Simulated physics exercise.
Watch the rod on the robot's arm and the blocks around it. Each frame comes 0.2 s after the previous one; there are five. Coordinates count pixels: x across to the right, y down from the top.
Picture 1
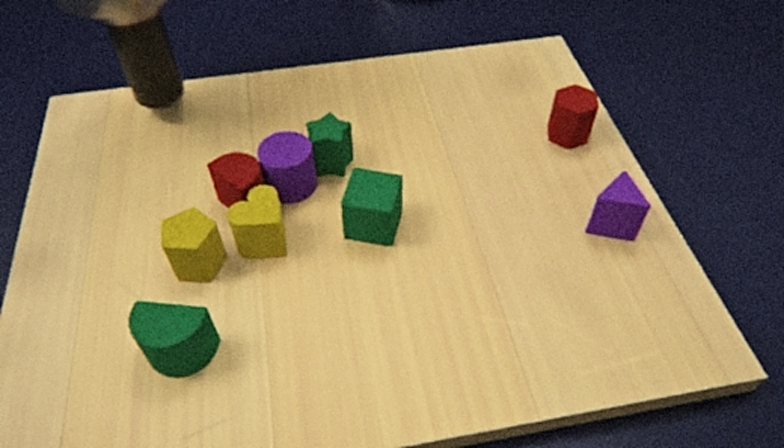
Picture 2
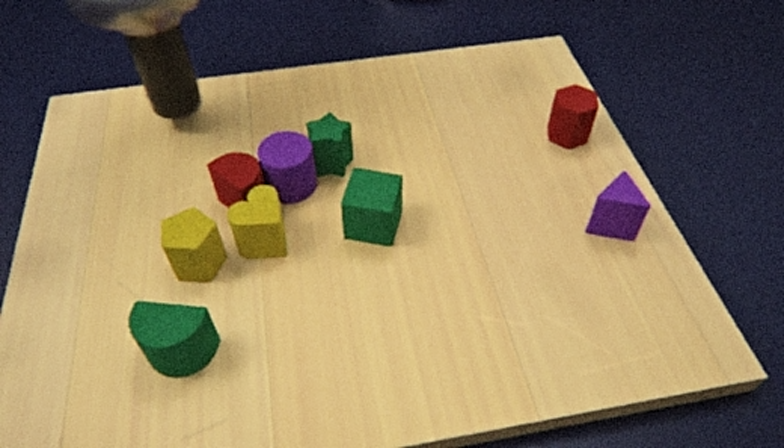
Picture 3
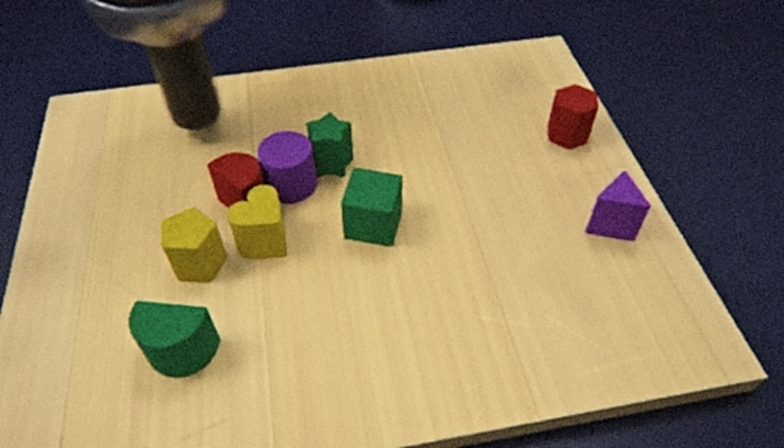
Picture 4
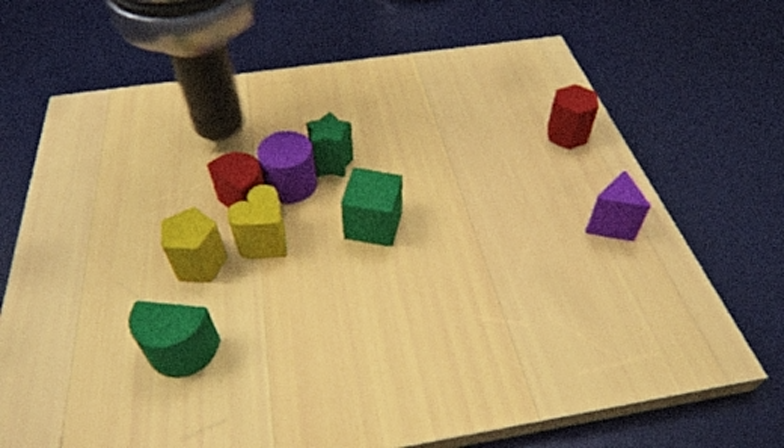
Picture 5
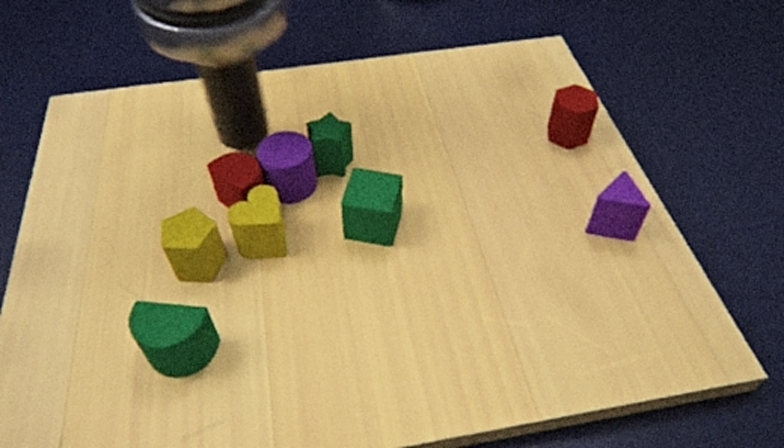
On a pale wooden board scattered with red, yellow, green and purple blocks, a robot arm's dark rod moved steadily right and slightly toward the viewer, nearing the clustered blocks, while the blocks stayed still.
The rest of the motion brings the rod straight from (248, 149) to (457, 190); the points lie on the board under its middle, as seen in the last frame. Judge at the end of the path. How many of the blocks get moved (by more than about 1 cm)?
Two get moved.
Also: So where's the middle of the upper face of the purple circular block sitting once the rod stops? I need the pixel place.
I predict (311, 169).
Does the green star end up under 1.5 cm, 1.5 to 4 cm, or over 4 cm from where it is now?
It is going to finish beyond 4 cm from where it is now.
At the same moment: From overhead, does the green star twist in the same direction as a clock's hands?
Going by the path, no.
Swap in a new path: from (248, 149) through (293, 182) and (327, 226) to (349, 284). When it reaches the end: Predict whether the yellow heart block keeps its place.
If the rod follows that path, the yellow heart block stays in its place.
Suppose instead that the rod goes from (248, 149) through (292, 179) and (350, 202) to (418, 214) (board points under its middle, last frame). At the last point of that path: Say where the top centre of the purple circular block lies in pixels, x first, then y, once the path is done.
I'd place it at (353, 214), taking the centre of its top.
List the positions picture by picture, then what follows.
The first frame shows rod tip at (160, 94); block tops, purple circular block at (284, 148); green star at (328, 127); green square block at (372, 188).
The second frame shows rod at (178, 104); blocks unchanged.
The third frame shows rod at (197, 115); blocks unchanged.
The fourth frame shows rod at (219, 124); blocks unchanged.
The fifth frame shows rod at (244, 133); purple circular block at (284, 148); green star at (328, 127); green square block at (372, 188).
On the path given first. One third of the way, rod at (313, 148); purple circular block at (308, 166); green star at (361, 132).
Two thirds of the way, rod at (384, 162); purple circular block at (311, 169); green star at (435, 139), turned 30° anticlockwise.
At the end, rod at (458, 174); purple circular block at (311, 169); green star at (500, 139), turned 80° anticlockwise; green square block in place.
